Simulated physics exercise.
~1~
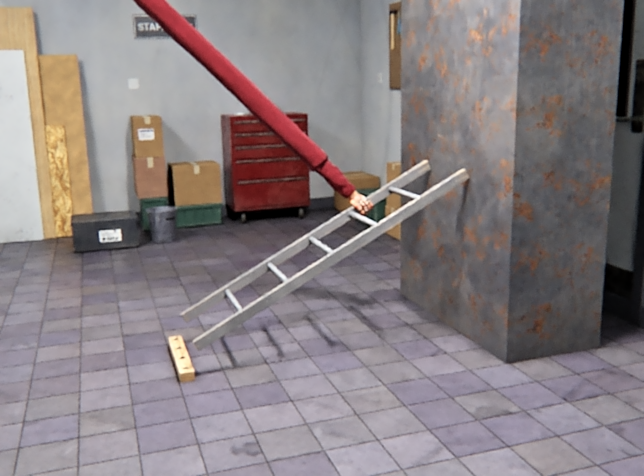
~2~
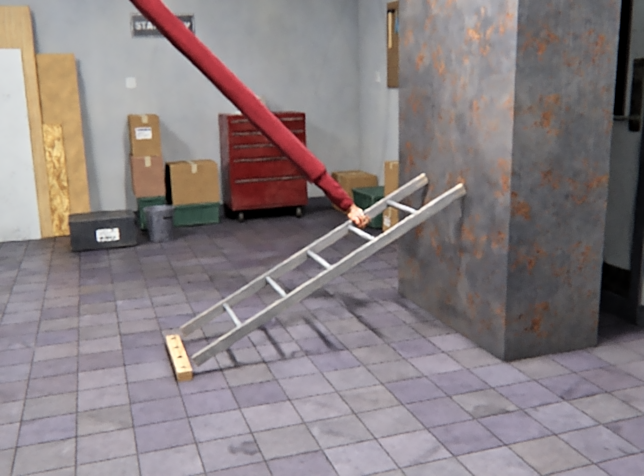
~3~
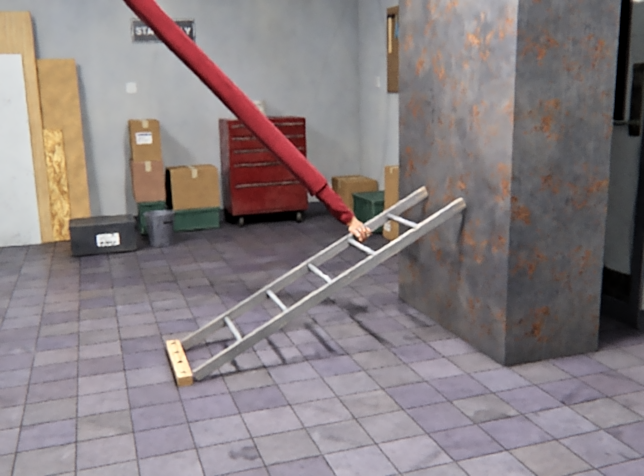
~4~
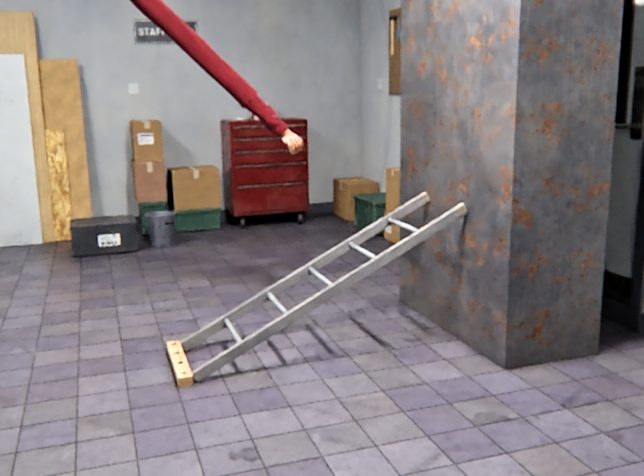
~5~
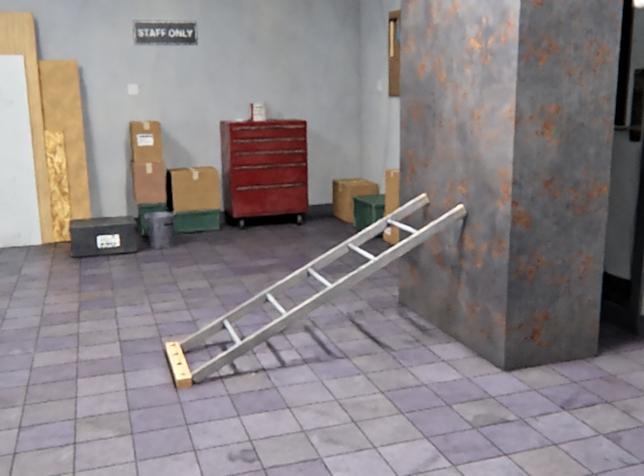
The clip opens on a grey ladder leaning at a low angle toward a tall, rust-mottled cupboard on the right, with a hand at the end of a long red sleeve holding one of its upper rungs. A wooden batten lies on the tiled floor by the ladder's feet. The hand lowers the ladder slightly, bringing its feet down against the batten while its top rests on the cupboard. The fingers then let go, and the arm draws back up and out of view. The ladder stays leaning, still and unsupported by the hand, with the batten in place at its feet.
